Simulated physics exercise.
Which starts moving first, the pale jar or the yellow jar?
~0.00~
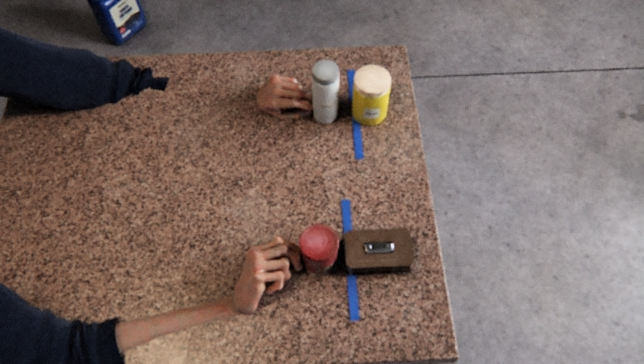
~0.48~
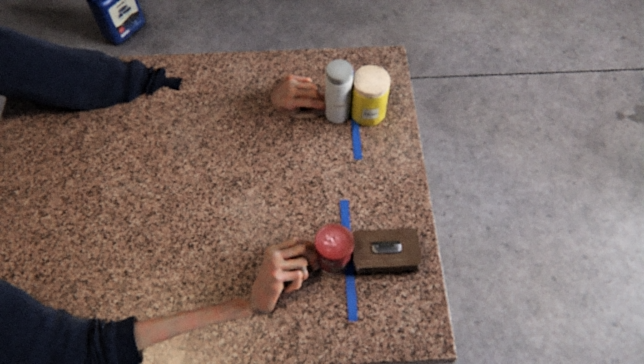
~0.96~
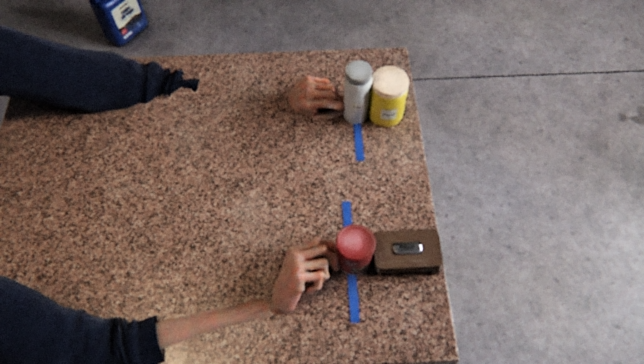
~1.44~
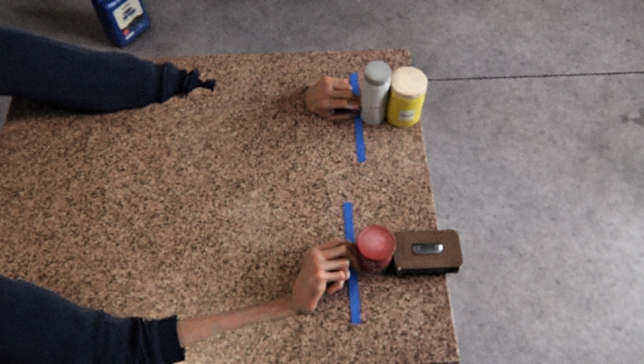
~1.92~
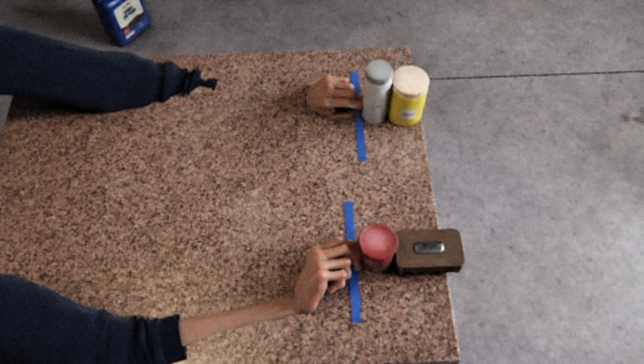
The pale jar starts moving first, sliding right toward the yellow jar while the yellow jar is still in place. The yellow jar begins to shift right only after that.
